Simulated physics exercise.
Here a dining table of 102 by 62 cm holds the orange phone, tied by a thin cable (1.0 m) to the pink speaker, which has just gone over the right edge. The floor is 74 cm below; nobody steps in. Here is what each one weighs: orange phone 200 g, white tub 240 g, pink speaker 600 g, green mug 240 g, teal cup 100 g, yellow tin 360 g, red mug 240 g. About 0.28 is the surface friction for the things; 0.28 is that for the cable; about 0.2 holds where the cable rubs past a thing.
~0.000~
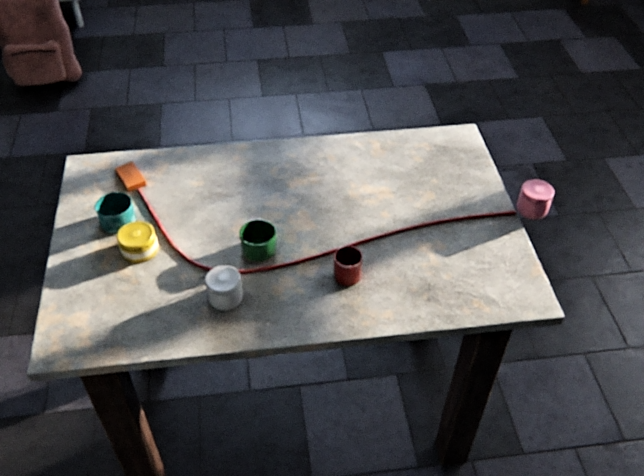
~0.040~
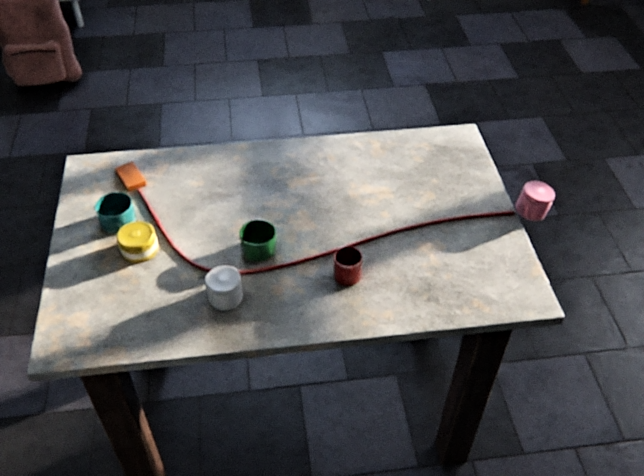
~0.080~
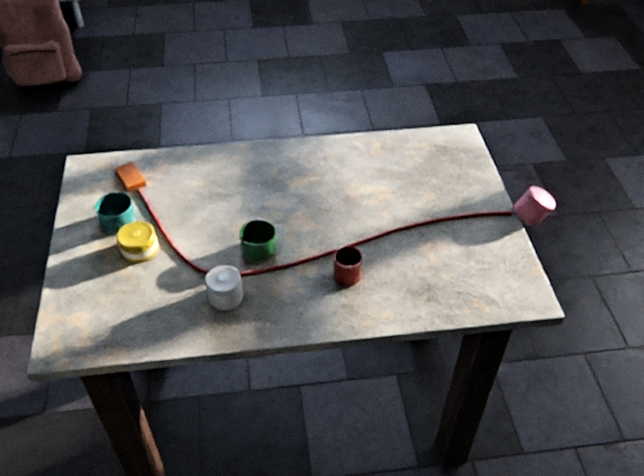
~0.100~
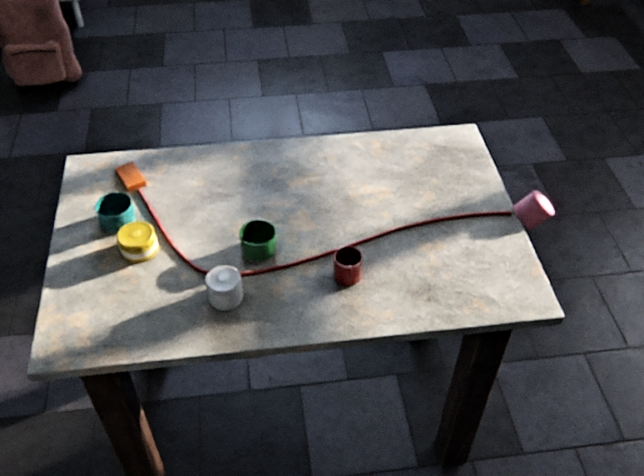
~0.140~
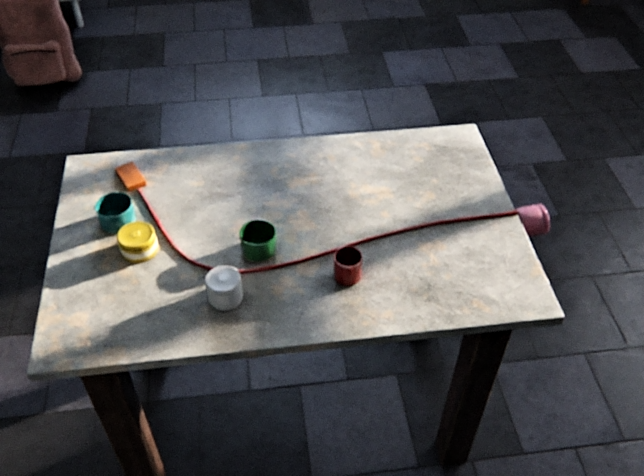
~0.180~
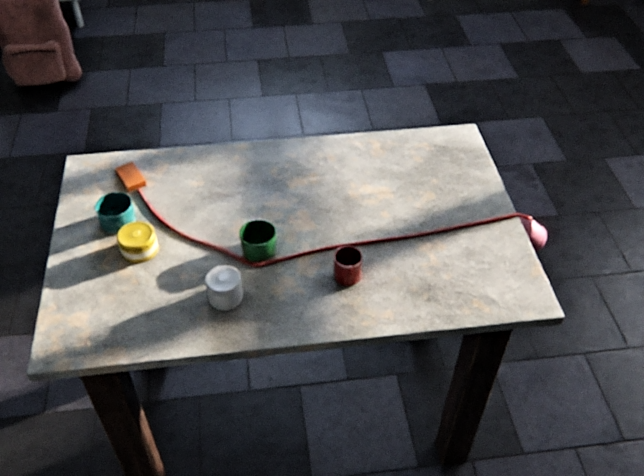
A pink cylindrical object tips over the right edge of a pale, worn table, seen from above at an angle on a dark tiled floor. A thin red cable links it to an orange block at the upper left, with teal, yellow, white, green and red containers standing between. The pink piece tilts and sinks past the edge, the cable straightens and shifts beside the green container, and the camera stays still.
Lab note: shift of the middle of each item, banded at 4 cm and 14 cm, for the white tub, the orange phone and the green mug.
Bands: White tub - low band; orange phone - high band; green mug - high band.
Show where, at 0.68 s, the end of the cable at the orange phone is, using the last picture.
Around (481, 244).
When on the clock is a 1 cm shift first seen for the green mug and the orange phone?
On the clock, green mug 0.22 s and orange phone 0.22 s.
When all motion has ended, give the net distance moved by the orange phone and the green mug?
Orange phone: Off the top; green mug: 25 cm.
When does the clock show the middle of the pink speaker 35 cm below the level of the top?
It happens at 0.38 seconds on the clock.
By 0.4 s, the cable's tail end at (251, 220); orange phone 29 cm off its start, green mug 19 cm off its start, pink speaker over the edge.
By 0.7 s, the cable's tail end at (481, 244); orange phone 80 cm off its start, green mug 26 cm off its start, pink speaker over the edge.
By 0.9 s, the cable has left the top; orange phone over the edge, green mug 26 cm off its start at (309, 157), pink speaker over the edge.
By 1.2 s, the cable has left the top; orange phone over the edge, green mug 26 cm off its start, pink speaker over the edge.
By 2.4 s, the cable has left the top; orange phone over the edge, green mug 26 cm off its start at (309, 157), white tub 0 cm off its start at (223, 278), pink speaker over the edge.
